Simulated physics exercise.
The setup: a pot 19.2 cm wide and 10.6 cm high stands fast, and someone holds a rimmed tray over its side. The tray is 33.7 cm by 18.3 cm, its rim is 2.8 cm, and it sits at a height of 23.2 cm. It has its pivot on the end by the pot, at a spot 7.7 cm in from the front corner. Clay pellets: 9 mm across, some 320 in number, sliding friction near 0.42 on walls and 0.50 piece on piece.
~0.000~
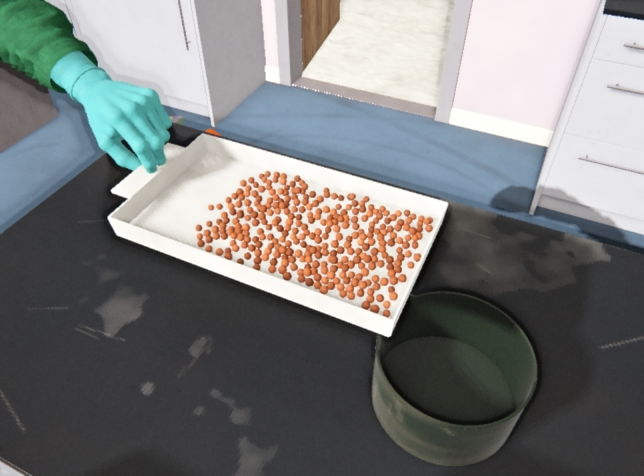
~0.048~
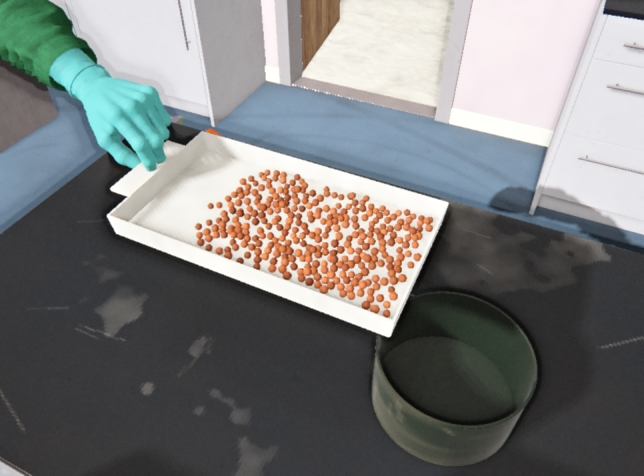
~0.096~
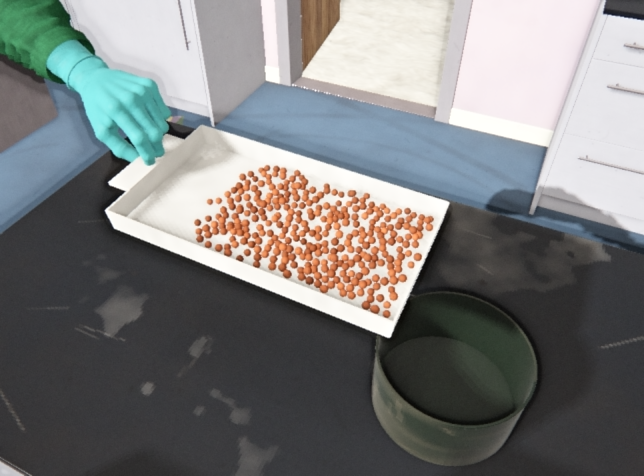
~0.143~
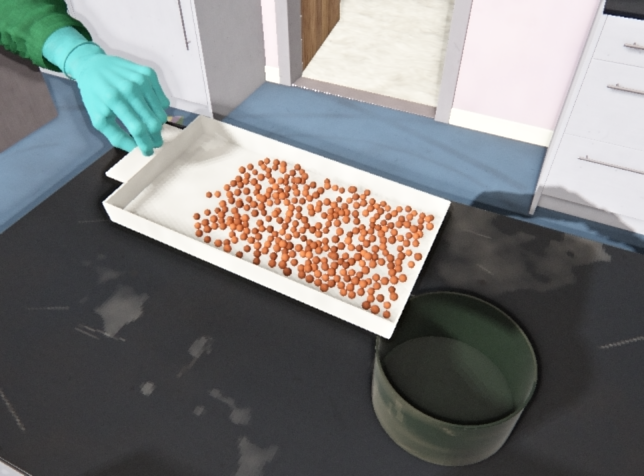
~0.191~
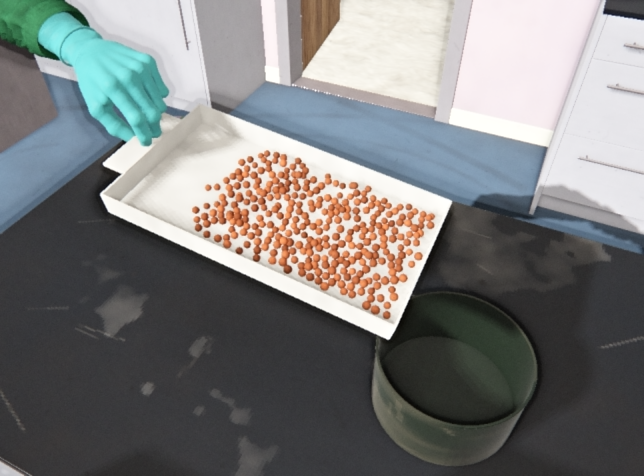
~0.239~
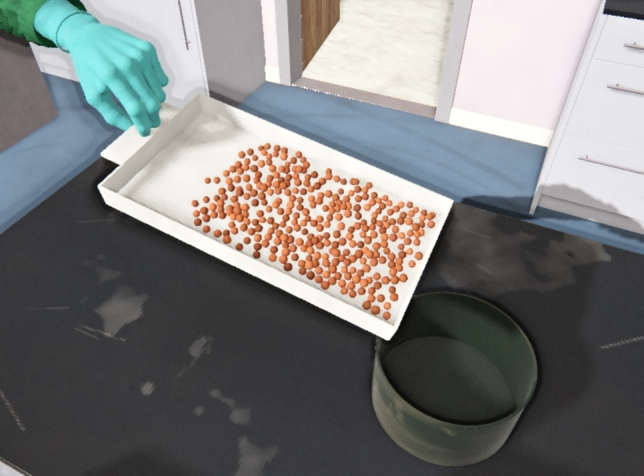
A white tray of orange-brown pellets tilts gradually as a gloved hand raises its left end.
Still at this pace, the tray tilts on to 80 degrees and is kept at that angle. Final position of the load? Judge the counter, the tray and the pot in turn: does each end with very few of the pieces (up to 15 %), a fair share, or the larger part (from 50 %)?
Counter: Very few. Tray: The larger part. Pot: Very few.
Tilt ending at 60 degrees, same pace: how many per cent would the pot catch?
In that case it comes to about 0 in a hundred.
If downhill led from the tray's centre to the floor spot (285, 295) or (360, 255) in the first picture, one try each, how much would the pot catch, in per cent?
0 and 5 %.
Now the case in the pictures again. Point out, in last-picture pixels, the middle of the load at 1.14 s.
The middle of the load should be near (381, 238) then.
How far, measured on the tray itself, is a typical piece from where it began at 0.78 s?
By then it sits near 5 cm from where it began.
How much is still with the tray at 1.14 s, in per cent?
Roughly 100 percent of the load, I'd say.
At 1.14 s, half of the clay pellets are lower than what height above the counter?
Some 30 cm.
After 0.78 s, tilt 43 degrees; the tray holds 100 %, the pot 0 %.
Then, at 1.14 s, tilt 65 degrees; the tray holds 100 %, the pot 0 %.
After 1.60 s, tilt 80 degrees; the tray holds 100 %, the pot 0 %.
In the end, at 2.6 s, counter 5 %, tray 95 %, pot 0 %.
